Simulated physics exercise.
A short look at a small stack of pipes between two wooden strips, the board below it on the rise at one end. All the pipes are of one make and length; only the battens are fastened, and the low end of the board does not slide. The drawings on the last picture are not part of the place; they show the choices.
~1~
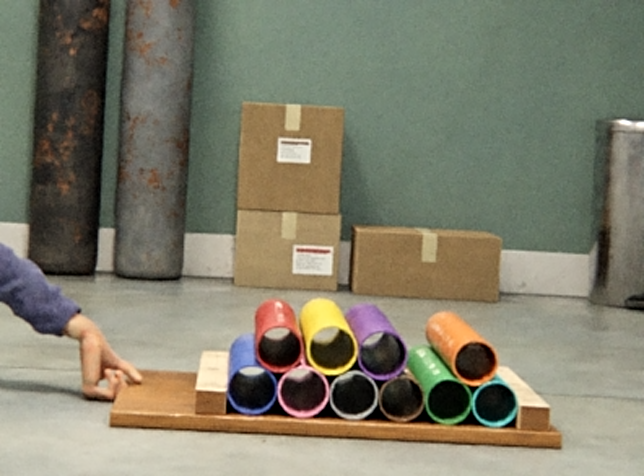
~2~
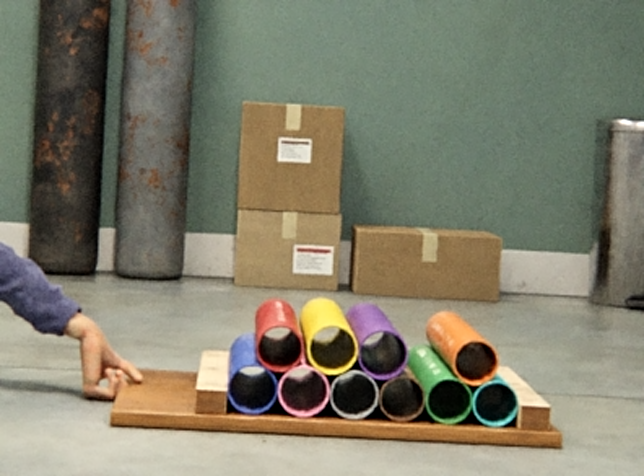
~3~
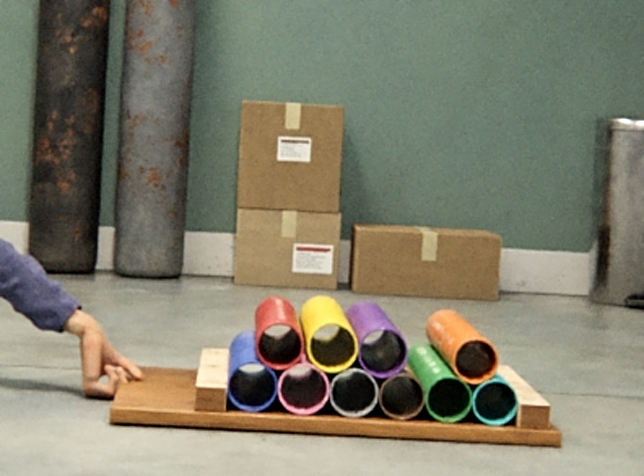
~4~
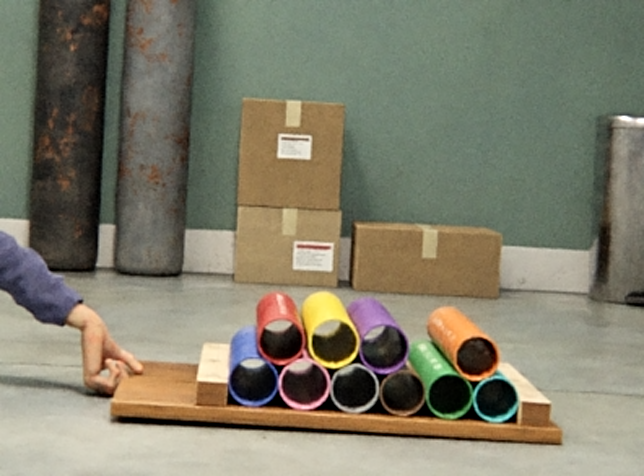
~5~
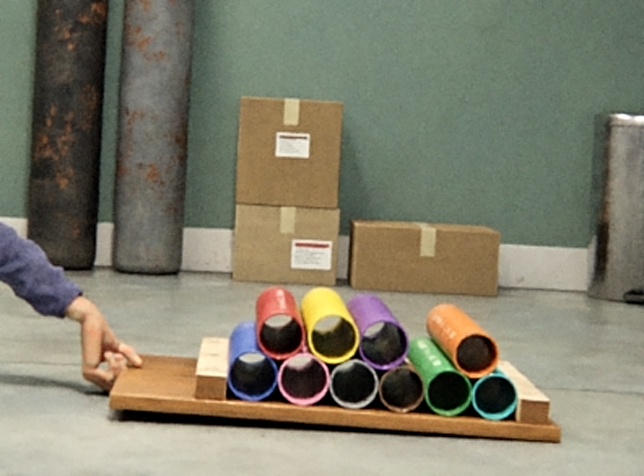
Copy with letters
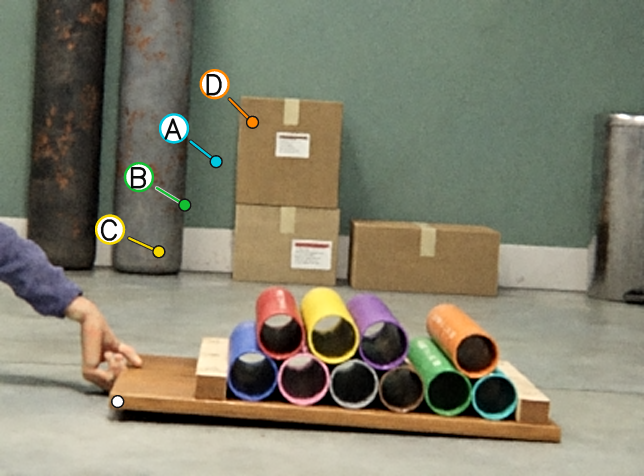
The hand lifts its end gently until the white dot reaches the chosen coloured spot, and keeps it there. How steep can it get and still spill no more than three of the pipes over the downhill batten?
It can be raised to B.
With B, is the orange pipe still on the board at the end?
The orange pipe: No.
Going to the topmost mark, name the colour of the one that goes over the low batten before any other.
First is the orange one.
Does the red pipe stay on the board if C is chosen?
Yes.
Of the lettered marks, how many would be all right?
Two of the four.
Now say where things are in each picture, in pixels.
In the first picture, grey pipe (353, 396); brown pipe (401, 399); green pipe (449, 401).
In the second picture, green pipe (449, 401); turquoise pipe (496, 404).
In the third picture, board (331, 391); blue pipe (252, 387); red pipe (280, 346); yellow pipe (333, 347).
In the fourth picture, board (331, 387); blue pipe (253, 381); pink pipe (305, 384).
In the fifth picture, board (330, 383); blue pipe (253, 376); pink pipe (304, 379).
On the copy, A at (216, 162); B at (185, 205); C at (159, 252); D at (252, 122); the white dot at (117, 401).
On B. First, board at 17°.
Then, board at 28°.
Finally, board at 28°, three over the low batten (orange, purple, yellow).
By contrast, A four over the low batten (orange, red, purple, yellow); C none over the low batten; D four over the low batten (orange, red, purple, yellow).
